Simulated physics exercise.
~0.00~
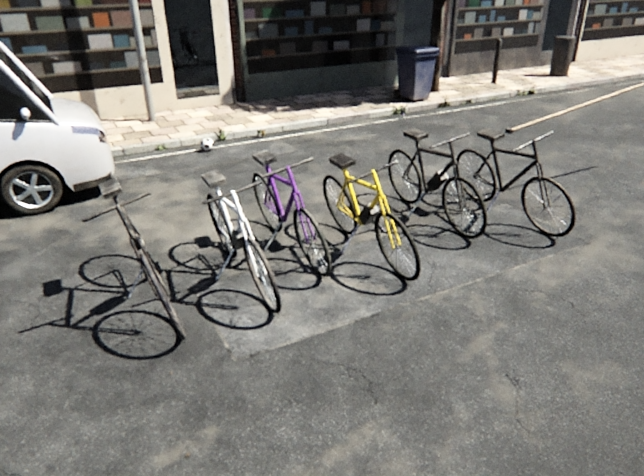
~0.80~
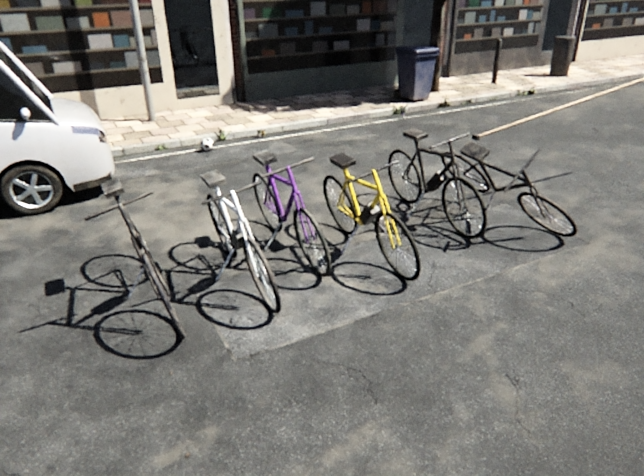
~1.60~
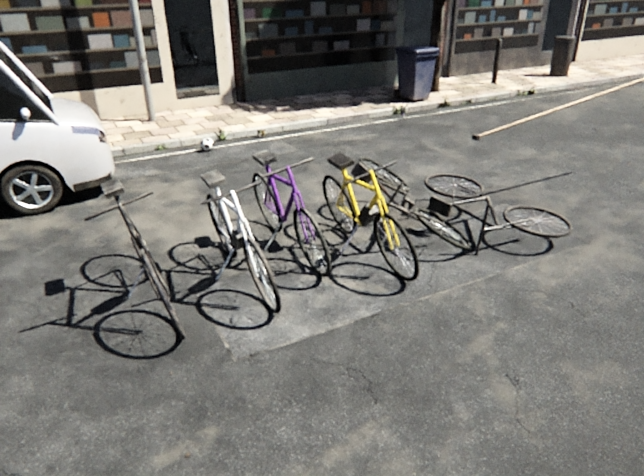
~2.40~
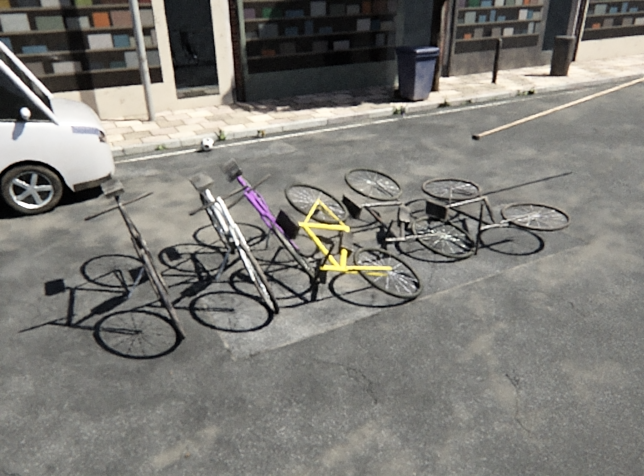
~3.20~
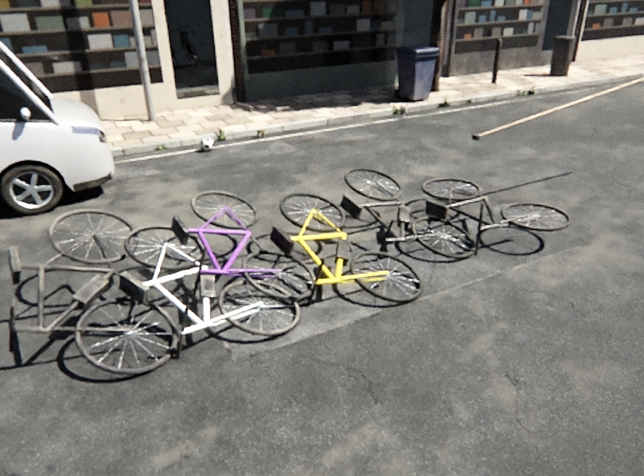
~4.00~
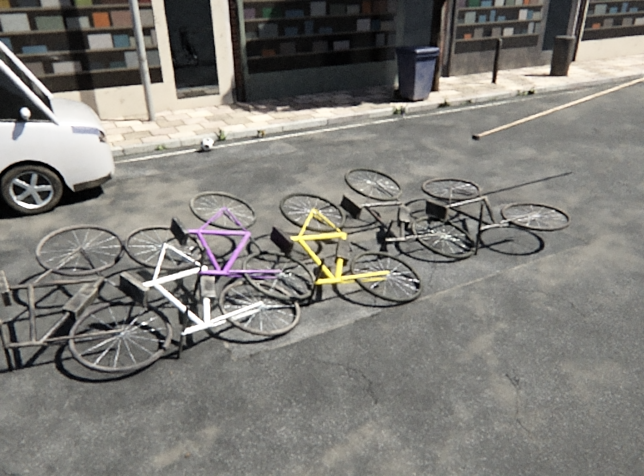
We see six bicycles standing in a row on a street beside a parked white car; the rightmost tips over to the left, and the others topple one after another, including the yellow, purple and white ones, until all six lie flat on the asphalt.
